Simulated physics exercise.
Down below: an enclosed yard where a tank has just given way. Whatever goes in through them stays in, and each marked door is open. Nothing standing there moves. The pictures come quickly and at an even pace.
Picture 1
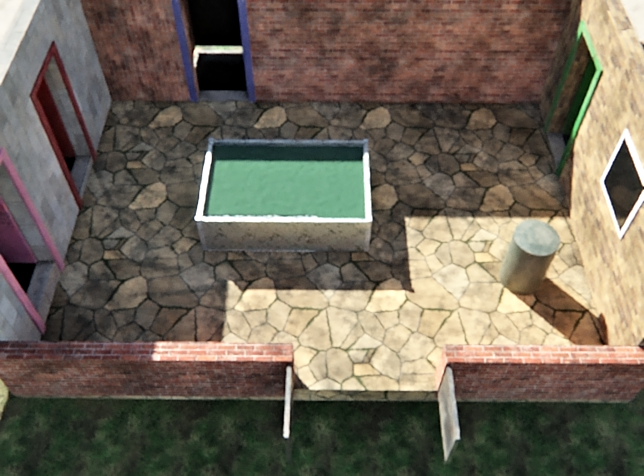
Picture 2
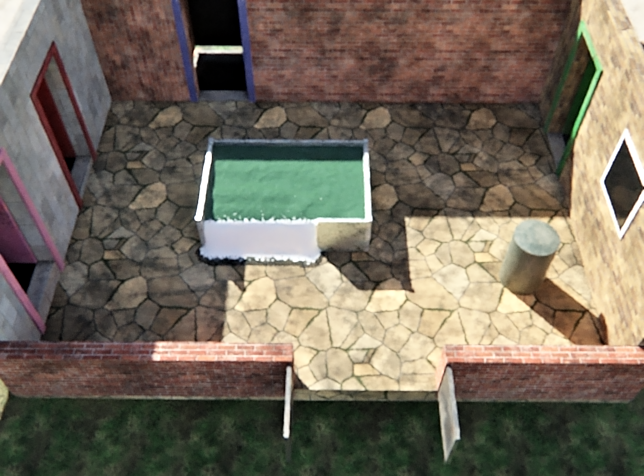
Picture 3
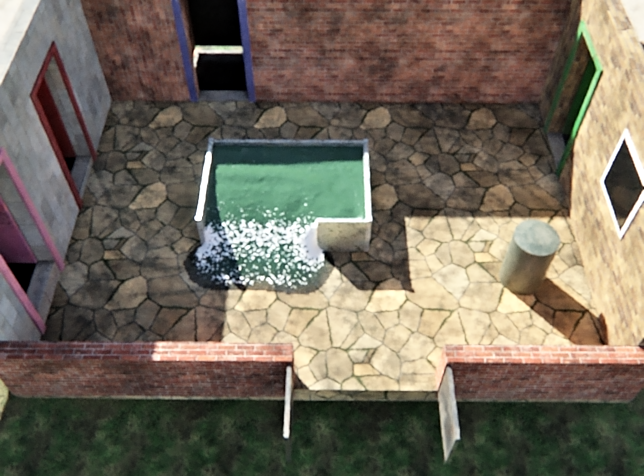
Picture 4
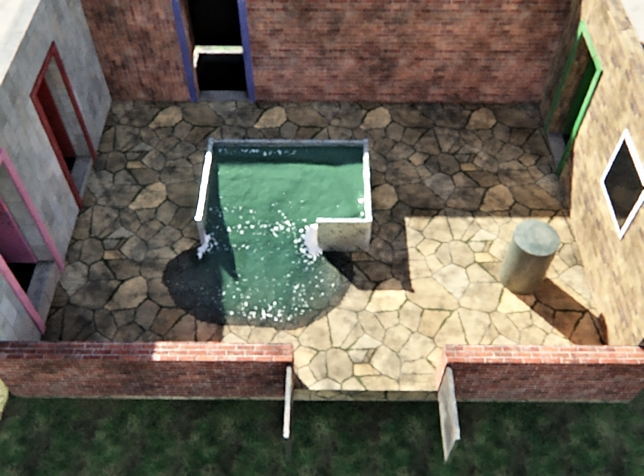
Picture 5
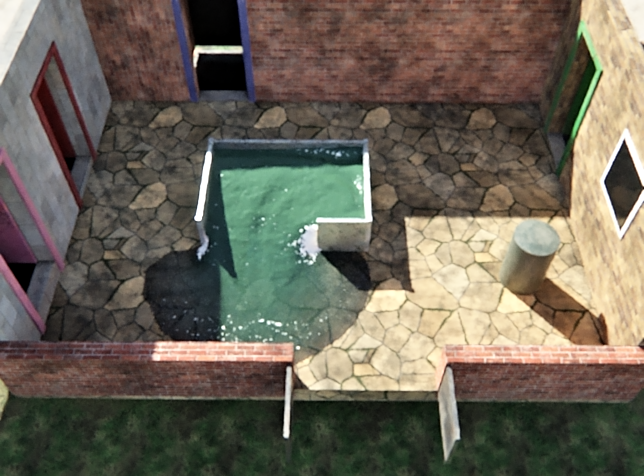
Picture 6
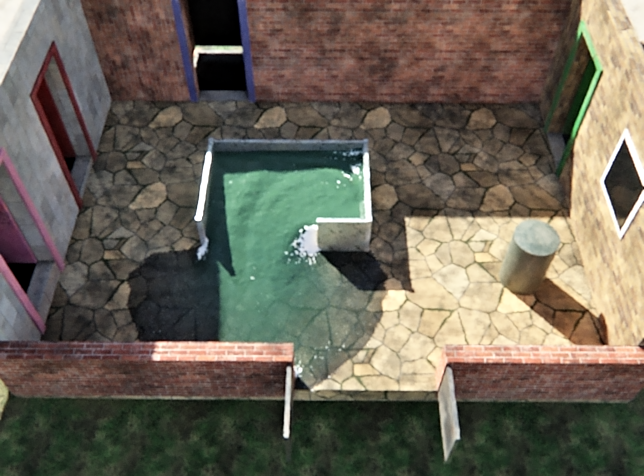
The clip shows a walled stone-paved yard seen from above, where green water bursts through the front of a rectangular tank, foams white, and spreads across the paving to the low brick wall and its gateway opening.
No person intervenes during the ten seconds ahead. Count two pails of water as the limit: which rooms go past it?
The red door stays within it; the green door stays within it; the pink door stays within it; the blue door goes past it.
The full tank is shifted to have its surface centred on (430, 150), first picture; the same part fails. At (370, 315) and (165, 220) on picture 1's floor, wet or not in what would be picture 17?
Point 1: Soaked through; point 2: Not wet.
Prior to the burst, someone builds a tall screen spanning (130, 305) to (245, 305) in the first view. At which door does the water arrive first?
Look to the pink-painted one.
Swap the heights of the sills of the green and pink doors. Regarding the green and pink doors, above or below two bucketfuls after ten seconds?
Result - green door: Stays within the limit; pink door: Exceeds the limit.
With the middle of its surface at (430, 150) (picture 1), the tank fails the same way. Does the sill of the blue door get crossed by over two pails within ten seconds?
As I see it, the blue door stays within the limit.
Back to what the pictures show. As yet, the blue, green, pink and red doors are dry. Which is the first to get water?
It's the pink one.
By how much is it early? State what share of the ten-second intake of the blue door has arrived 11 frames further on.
Around 0 in a hundred.
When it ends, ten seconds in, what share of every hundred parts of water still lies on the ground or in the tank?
Estimate: 72 %.
A moment on, water covers 20 % of the floor; the red door not reached, the green door not reached, the pink door not reached, the blue door not reached.
Next, water covers 20 % of the floor; the red door not reached, the green door not reached, the pink door wet at the sill, nothing in, the blue door not reached.
Then, water covers 45 % of the floor; the red door wet at the sill, nothing in, the green door not reached, the pink door wet at the sill, nothing in, the blue door not reached.
Later, water covers 65 % of the floor; the red door wet at the sill, nothing in, the green door not reached, the pink door wet at the sill, nothing in, the blue door under two buckets in.
In the end, water covers 90 % of the floor; the red door wet at the sill, nothing in, the green door wet at the sill, nothing in, the pink door wet at the sill, nothing in, the blue door over two buckets in.
